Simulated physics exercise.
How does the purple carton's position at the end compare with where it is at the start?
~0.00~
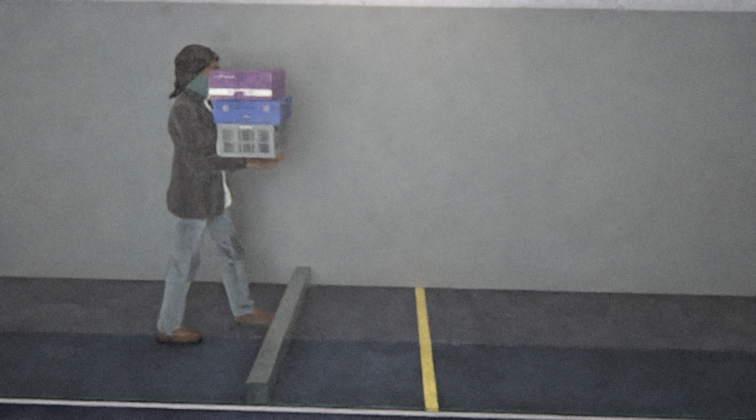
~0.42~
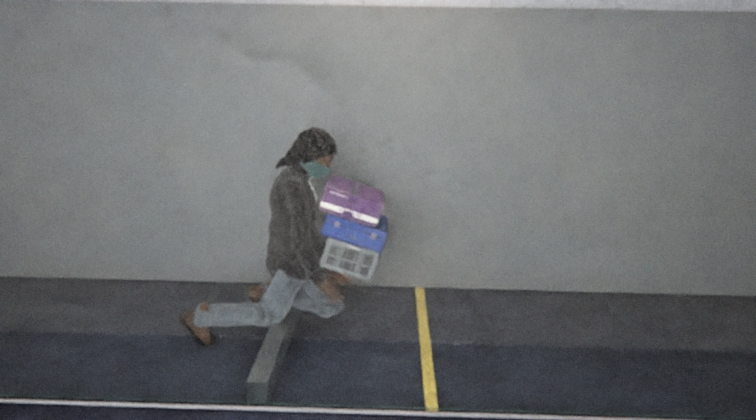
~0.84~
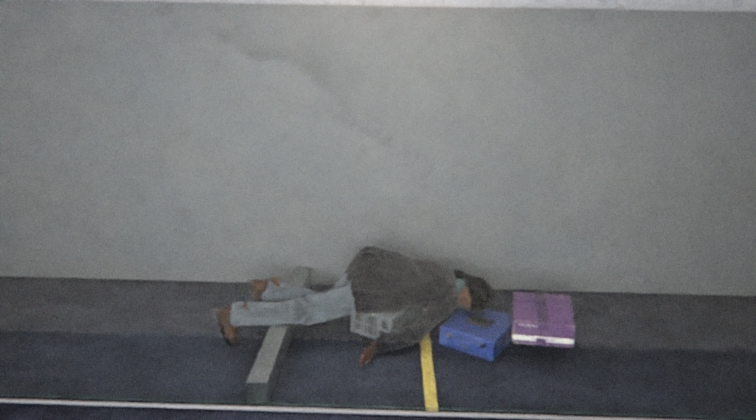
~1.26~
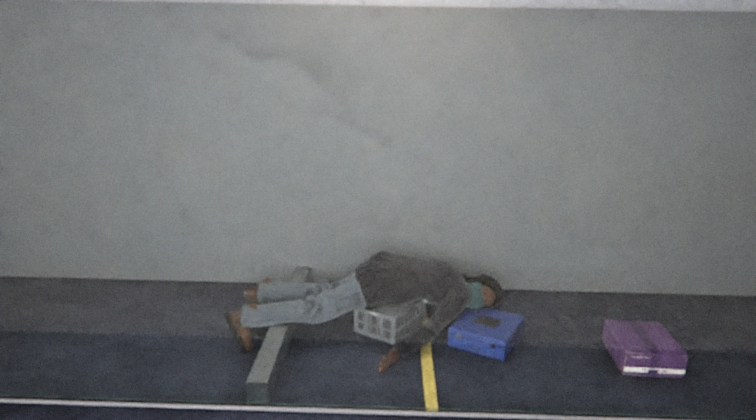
At the start the purple carton is on top of the stack in the person's arms, left of the yellow line. By the end it lies on the floor at the far right, well beyond the line and apart from the other items.
